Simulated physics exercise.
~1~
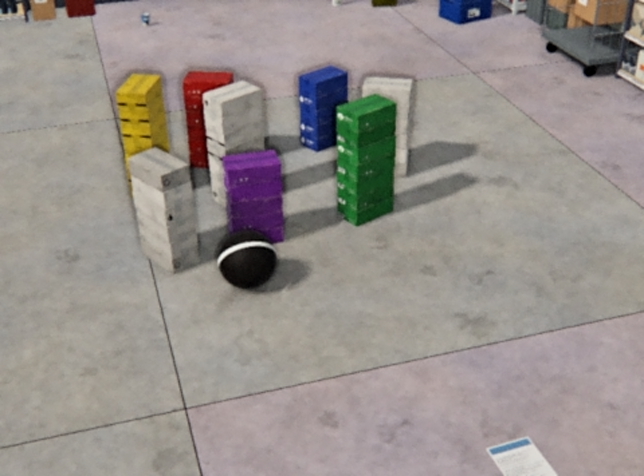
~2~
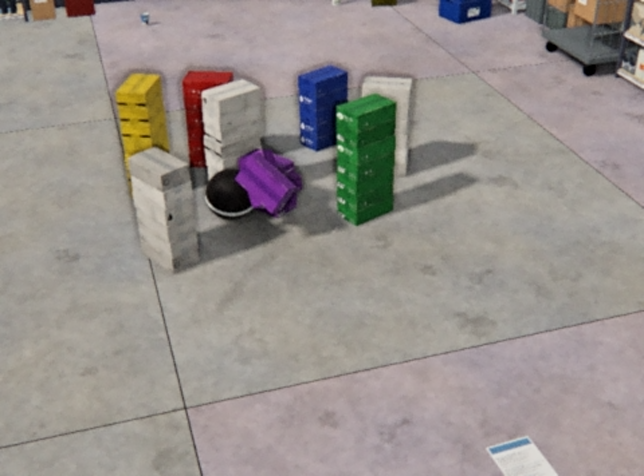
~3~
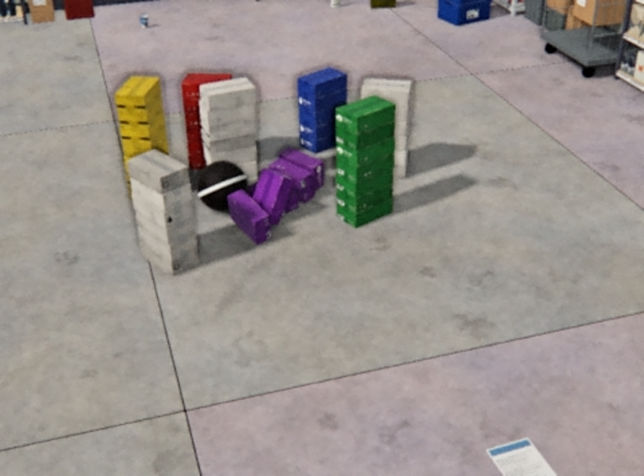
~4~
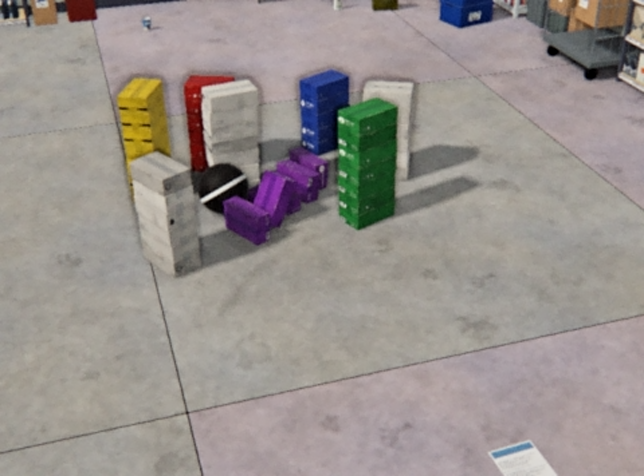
Stacks of colored and white boxes stood on a concrete floor as a black ball with a white stripe rolled into the purple stack, which toppled to the right and spilled across the floor, while the ball came to rest and the green stack stayed upright.
